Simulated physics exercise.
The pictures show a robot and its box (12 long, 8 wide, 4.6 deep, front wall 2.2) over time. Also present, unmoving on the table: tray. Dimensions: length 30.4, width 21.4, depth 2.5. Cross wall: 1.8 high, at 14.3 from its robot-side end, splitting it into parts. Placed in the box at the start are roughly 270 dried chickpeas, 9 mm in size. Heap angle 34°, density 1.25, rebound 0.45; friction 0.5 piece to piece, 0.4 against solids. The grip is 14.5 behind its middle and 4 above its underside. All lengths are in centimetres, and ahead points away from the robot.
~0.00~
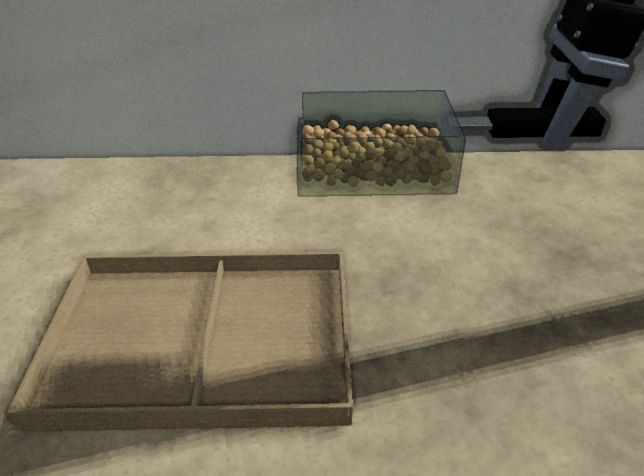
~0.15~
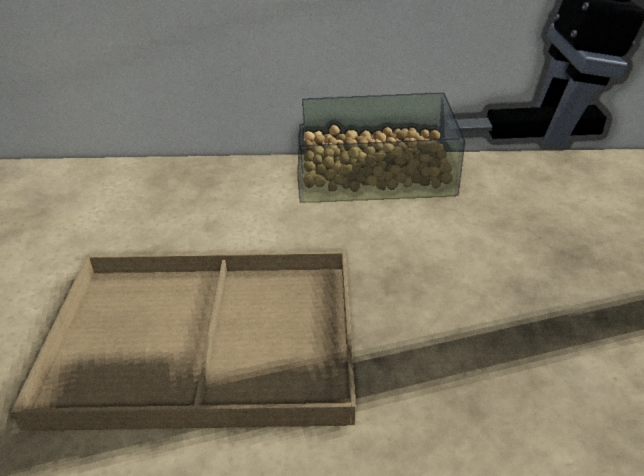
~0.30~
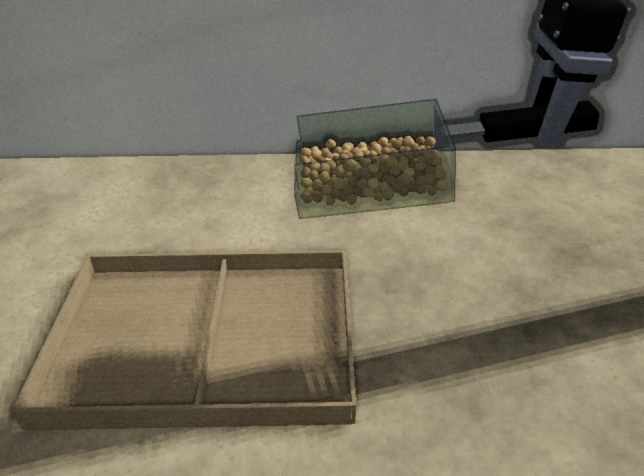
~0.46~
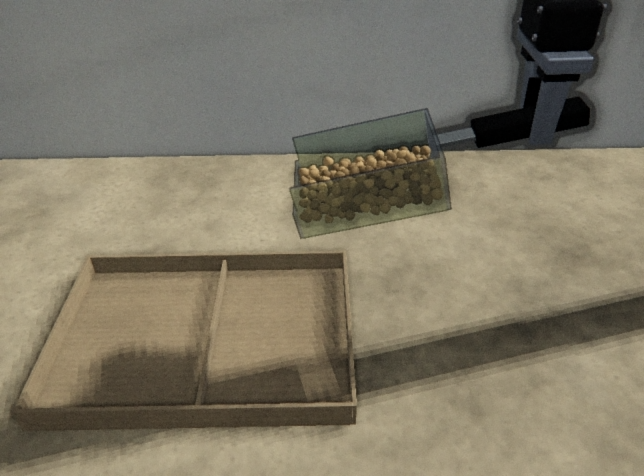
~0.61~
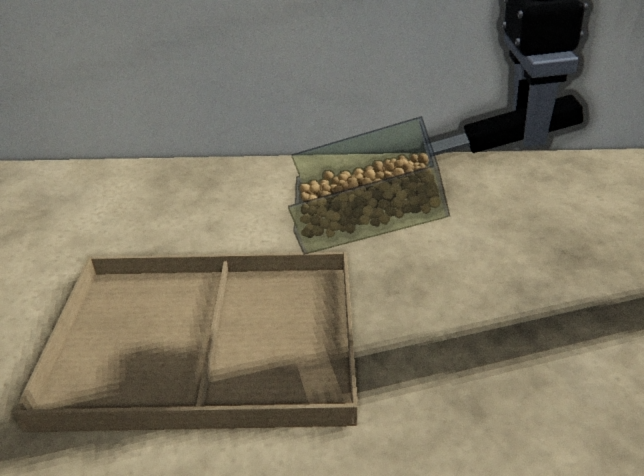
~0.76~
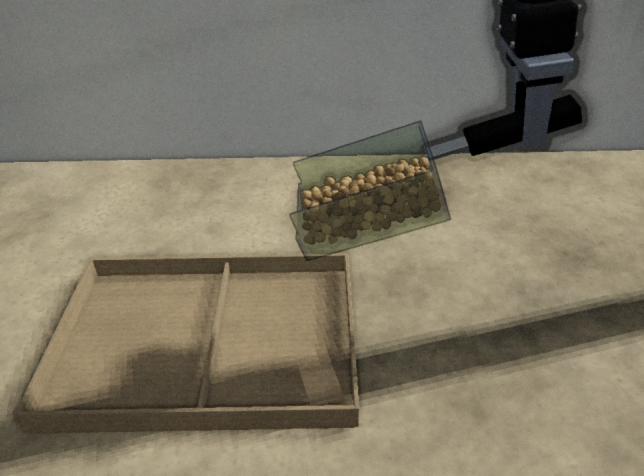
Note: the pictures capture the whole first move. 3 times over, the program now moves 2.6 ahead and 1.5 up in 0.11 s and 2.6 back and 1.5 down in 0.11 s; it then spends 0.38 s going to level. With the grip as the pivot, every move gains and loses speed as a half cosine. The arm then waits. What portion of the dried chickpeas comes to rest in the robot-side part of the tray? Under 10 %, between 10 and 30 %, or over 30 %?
Between 10 and 30 %.
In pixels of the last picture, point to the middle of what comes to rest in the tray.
Centre estimate: About (247, 335).
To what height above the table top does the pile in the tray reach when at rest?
Once everything settles, the heap tops out at about 1.5 cm.
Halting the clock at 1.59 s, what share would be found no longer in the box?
Share out: Near 25 %.
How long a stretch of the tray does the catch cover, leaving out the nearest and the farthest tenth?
Length: Close to 8 cm.
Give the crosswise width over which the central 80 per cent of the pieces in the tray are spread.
10 cm.
After 1.18 s, tilted 19° forward, highest piece 20 above the table; 237 in the box, 10 in the robot-side part, 21 in flight or on a rim.
After 1.59 s, tilted 11° forward, highest piece 21 above the table; 207 in the box, 55 in the robot-side part, 5 in the far-side part, 1 in flight or on a rim.
After 2.00 s, level, highest piece 24 above the table; 207 in the box, 56 in the robot-side part, 5 in the far-side part.
After 3.05 s, level, highest piece 24 above the table; 207 in the box, 56 in the robot-side part, 5 in the far-side part.
In the end, 207 in the box, 56 in the robot-side part, 5 in the far-side part. That is 21 % in the robot-side part of the tray.
